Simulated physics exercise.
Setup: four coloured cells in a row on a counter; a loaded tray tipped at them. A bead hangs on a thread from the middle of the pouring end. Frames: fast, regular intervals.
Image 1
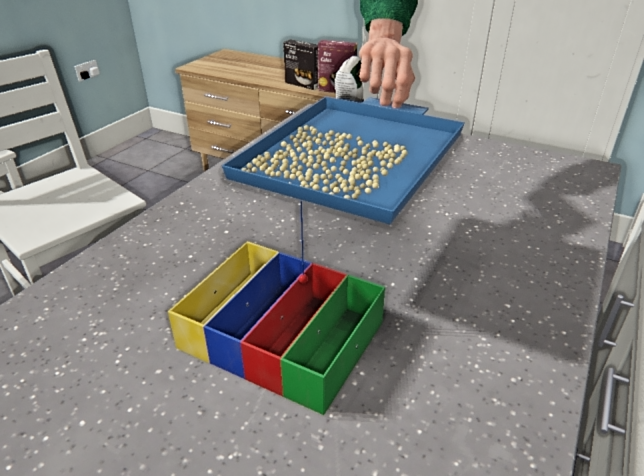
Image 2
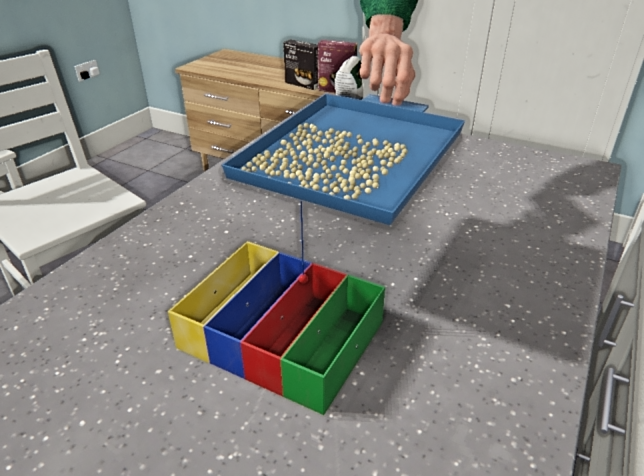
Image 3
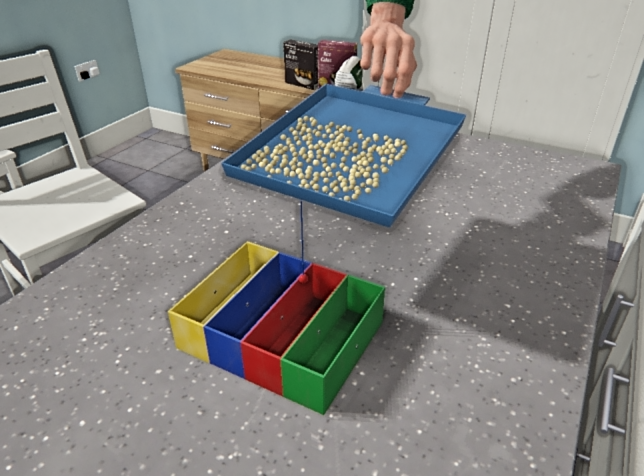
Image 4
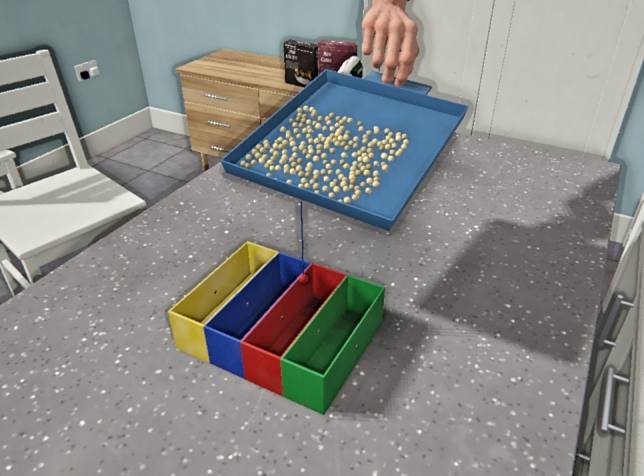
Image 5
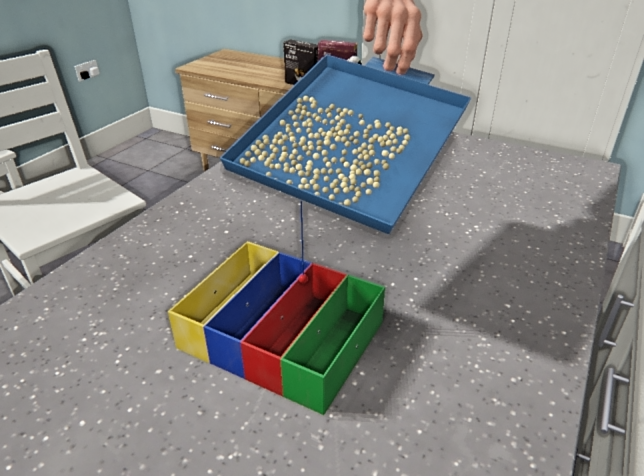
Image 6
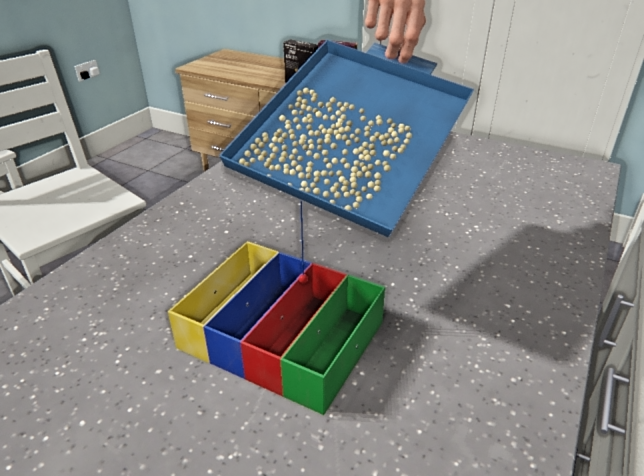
A hand gradually tilting a blue tray of soya beans down towards its right corner above yellow, blue, red and green cells.
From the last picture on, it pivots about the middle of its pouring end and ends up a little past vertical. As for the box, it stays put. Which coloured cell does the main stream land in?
The main stream lands in the green cell.
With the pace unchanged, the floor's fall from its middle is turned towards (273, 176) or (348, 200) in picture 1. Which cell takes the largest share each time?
Case 1 - yellow. Case 2 - that green cell.
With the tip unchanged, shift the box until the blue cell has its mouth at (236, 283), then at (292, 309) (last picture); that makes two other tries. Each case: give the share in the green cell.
About 0% on the first try and 60% on the second.
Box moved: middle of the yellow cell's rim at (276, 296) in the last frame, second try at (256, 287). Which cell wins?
With the first placing it's the red cell, with the second it's the green cell.
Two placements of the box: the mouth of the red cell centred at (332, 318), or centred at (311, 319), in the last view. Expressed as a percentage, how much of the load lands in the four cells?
In turn 100 and 90 in a hundred.
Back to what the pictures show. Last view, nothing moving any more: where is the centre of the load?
Roughly at pixel (368, 350).
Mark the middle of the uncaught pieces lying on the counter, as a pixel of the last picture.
Their resting centre is at about (412, 374).
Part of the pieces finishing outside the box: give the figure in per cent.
Around 50 %.
Shortly afterwards, tray tipped steeply; all but a few on the tray; a little falling or outside the box.
Next, tray tipped past a quarter turn; a little on the tray; near a quarter in the green cell; near half falling or outside the box.
Some moments later, tray tipped past a quarter turn; near half in the green cell; near half falling or outside the box.
In the end, tray tipped past a quarter turn; near half in the green cell; none at all in the red cell; none at all in the blue cell; none at all in the yellow cell; near half outside the box.
